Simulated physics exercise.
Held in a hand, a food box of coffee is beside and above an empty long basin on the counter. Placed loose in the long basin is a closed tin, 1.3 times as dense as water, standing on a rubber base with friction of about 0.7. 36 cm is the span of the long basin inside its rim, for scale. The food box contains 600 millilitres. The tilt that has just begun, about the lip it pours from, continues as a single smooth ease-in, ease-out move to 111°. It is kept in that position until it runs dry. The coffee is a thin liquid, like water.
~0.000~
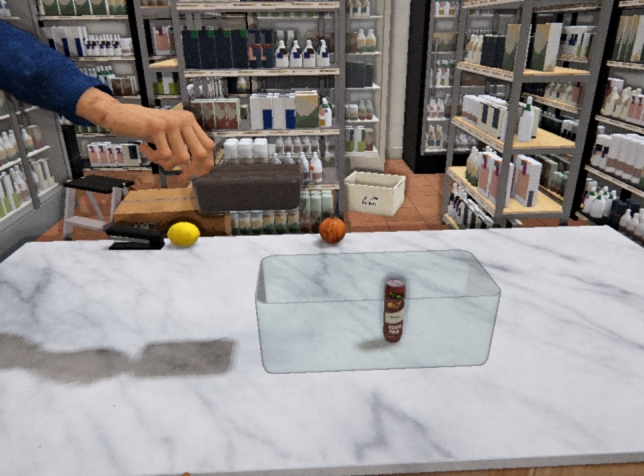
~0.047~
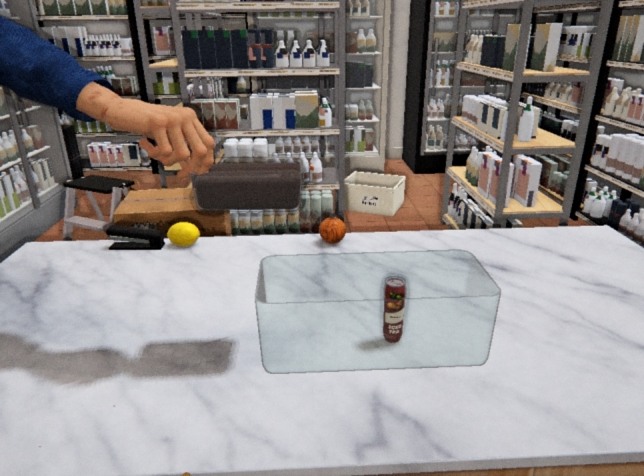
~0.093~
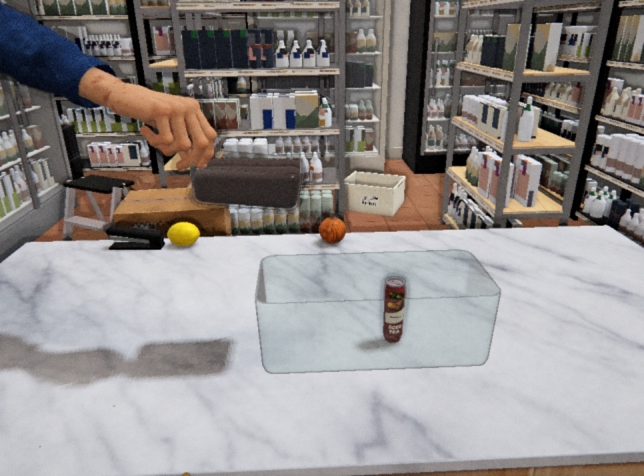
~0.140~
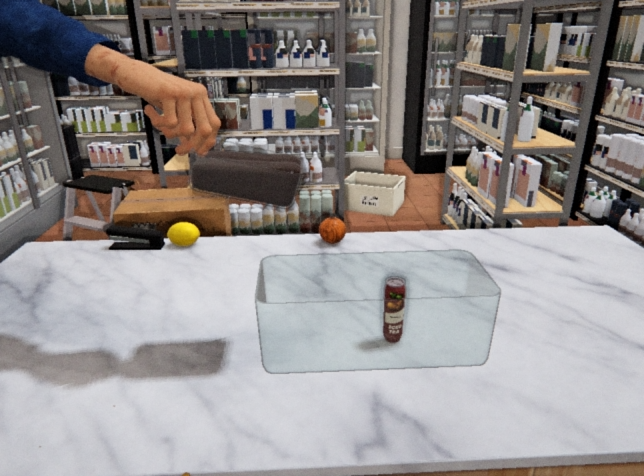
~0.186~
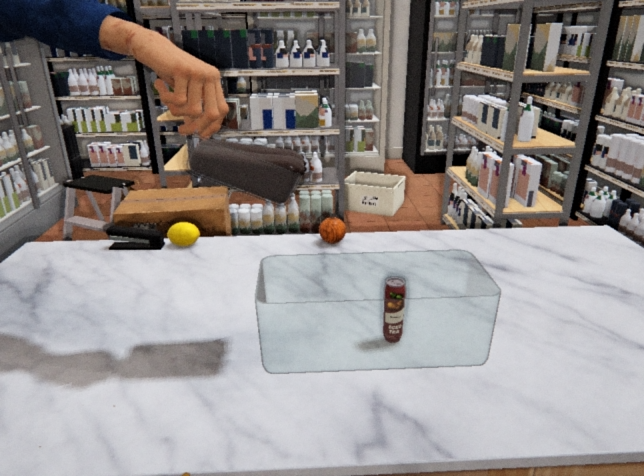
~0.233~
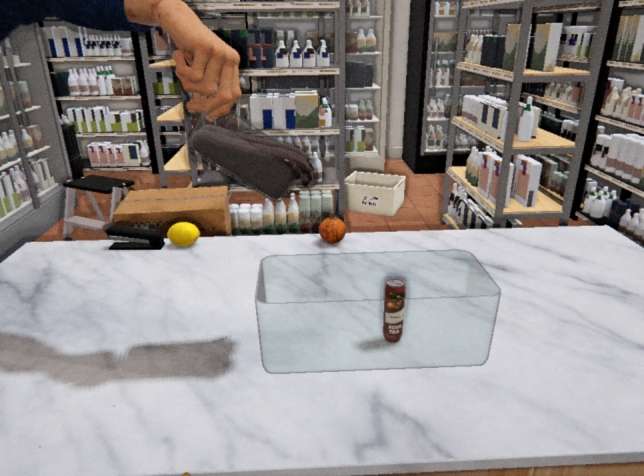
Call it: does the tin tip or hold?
It holds.
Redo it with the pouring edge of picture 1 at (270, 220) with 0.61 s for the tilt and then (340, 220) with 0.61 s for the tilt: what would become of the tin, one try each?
Trial 1 - tin stays standing; trial 2 - tin stays standing.
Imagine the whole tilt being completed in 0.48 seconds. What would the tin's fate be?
In that case the tin stays vertical.
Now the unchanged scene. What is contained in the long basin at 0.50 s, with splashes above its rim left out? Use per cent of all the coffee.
Some 16 per cent.
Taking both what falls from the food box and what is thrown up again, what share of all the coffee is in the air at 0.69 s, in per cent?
Estimated airborne part: Roughly 8 per cent.
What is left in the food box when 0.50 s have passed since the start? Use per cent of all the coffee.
Remaining: Near 10 % of the total.
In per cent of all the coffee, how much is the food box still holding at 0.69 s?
About 0 % is still there.
After 0.50 s the tilt is 102° and 10 per cent is still to pour; the tin stands where it began.
After 0.69 s the tilt is 111° and 0 per cent is still to pour; the tin stands where it began.
After 0.89 s the tilt is 111° and 0 per cent is still to pour; the tin stands where it began.
After 1.11 s the tilt is 111° and 0 per cent is still to pour; the tin stands where it began.
In the end the tin stands where it began.
